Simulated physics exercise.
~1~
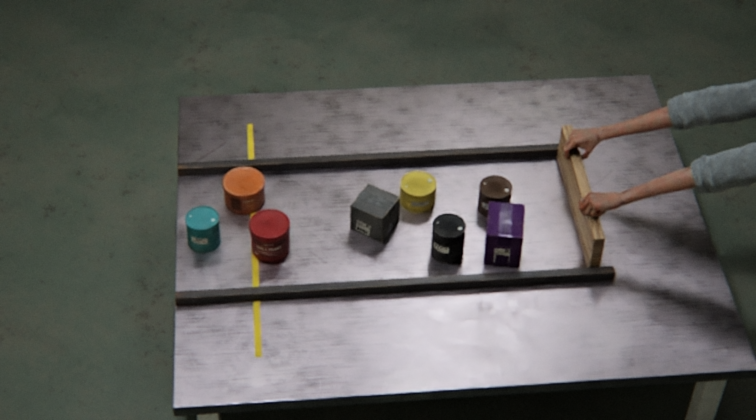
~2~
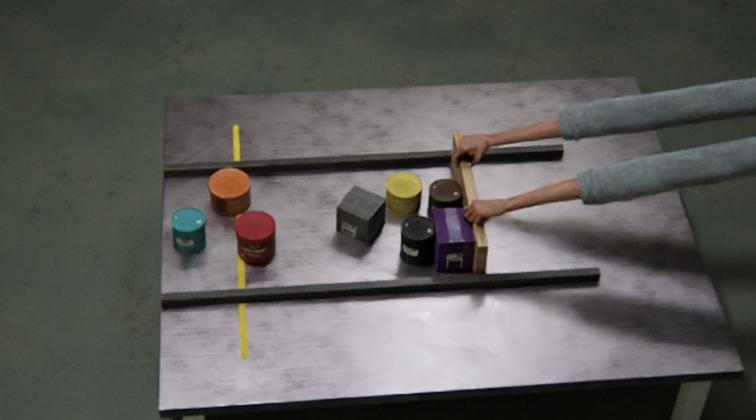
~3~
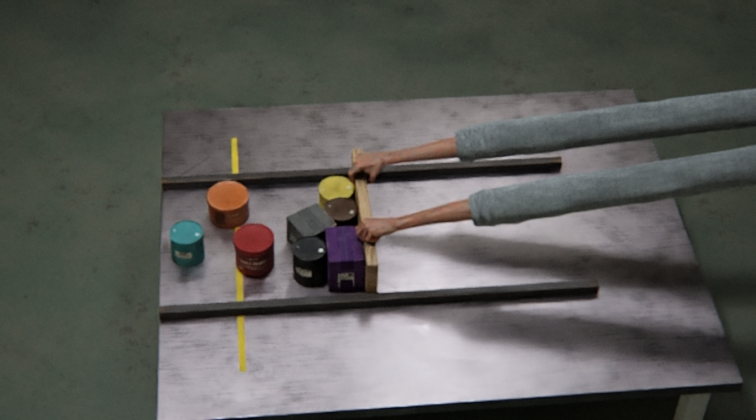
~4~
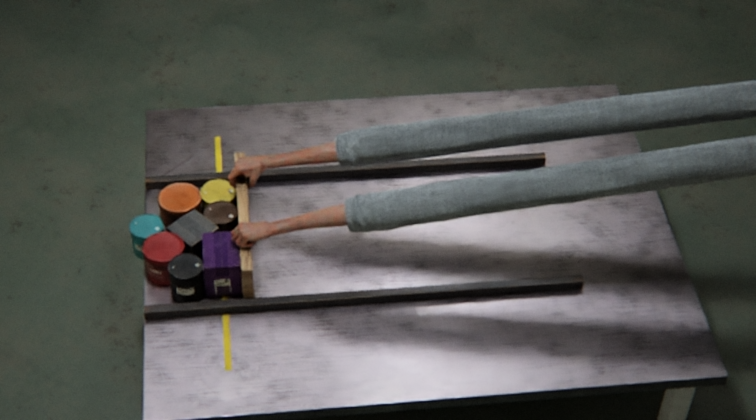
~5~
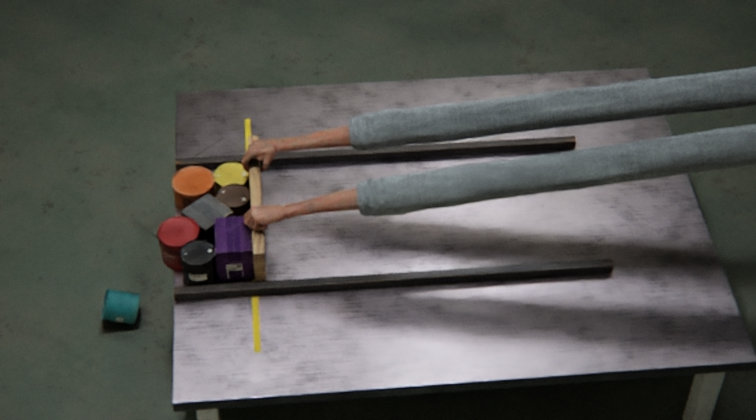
On a metal-topped table, two hands slid a wooden plank leftward between two dark rails, bunching a purple box, a gray block and several colorful canisters together near the left edge, until the turquoise canister dropped off while the others stayed on.
